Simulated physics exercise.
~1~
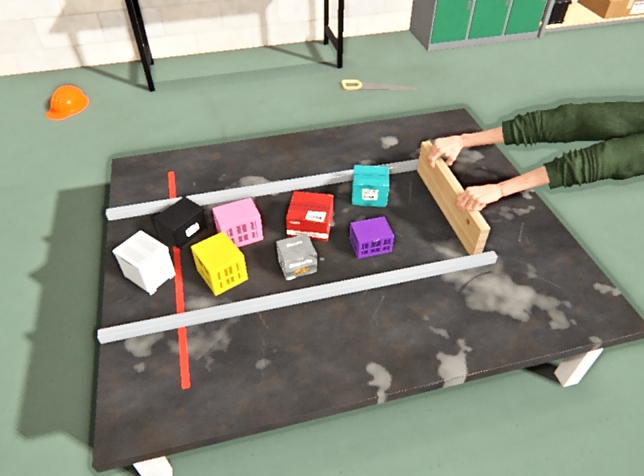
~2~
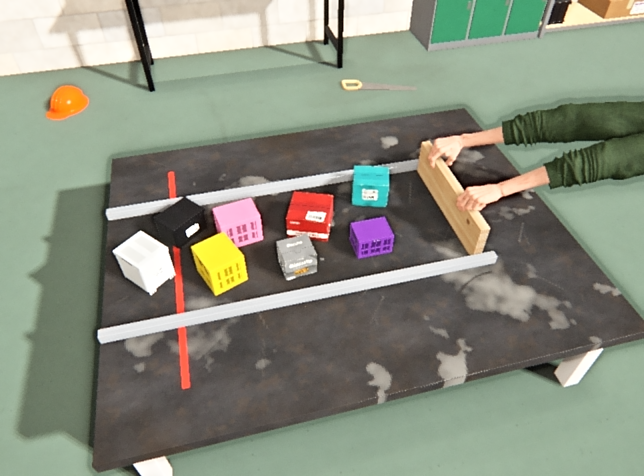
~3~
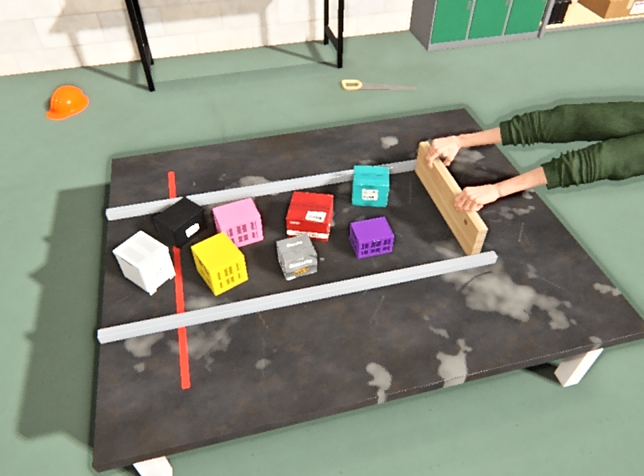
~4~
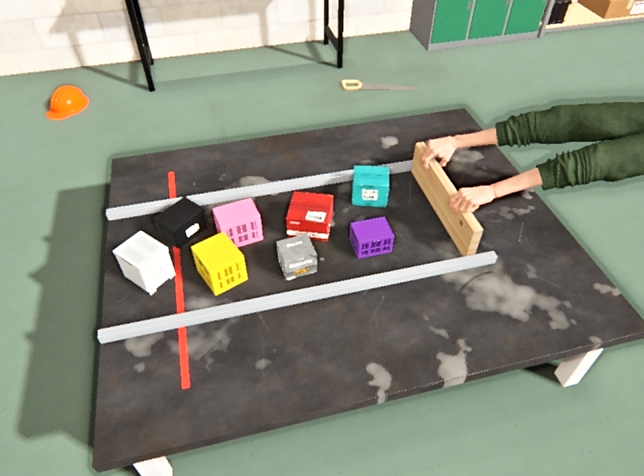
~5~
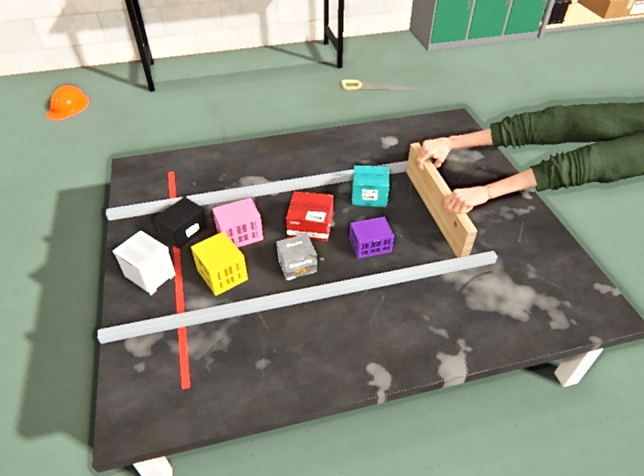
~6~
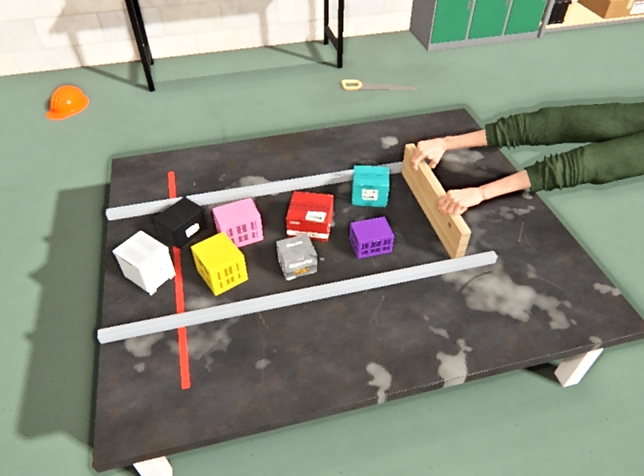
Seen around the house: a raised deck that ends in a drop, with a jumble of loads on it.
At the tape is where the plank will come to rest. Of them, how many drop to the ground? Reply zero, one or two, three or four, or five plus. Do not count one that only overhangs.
Three or four.
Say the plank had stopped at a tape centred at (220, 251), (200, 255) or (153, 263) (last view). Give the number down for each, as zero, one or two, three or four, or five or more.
For each place: Just one or two; one to two; more than four.
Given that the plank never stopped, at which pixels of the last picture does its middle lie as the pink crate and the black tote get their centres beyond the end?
I'd put it close to (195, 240), and close to (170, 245) for the other one.
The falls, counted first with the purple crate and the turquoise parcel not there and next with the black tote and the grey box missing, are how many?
Fallen: 1 in the first try, 2 in the other.
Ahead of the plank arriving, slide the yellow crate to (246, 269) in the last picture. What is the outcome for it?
It goes off the edge.
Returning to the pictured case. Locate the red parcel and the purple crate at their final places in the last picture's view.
Final positions: Near (128, 259); near (153, 283).
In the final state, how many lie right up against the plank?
It adds up to 2.
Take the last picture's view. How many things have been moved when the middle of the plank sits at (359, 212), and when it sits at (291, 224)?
I get 3 at the one place and 6 at the other.
Soon after, none off yet; white tote at rest near (145, 263); black tote at rest near (182, 223); yellow crate at rest near (220, 263).
At rest, the number that fall off is three or four; fallen, pink crate, yellow crate and white tote.
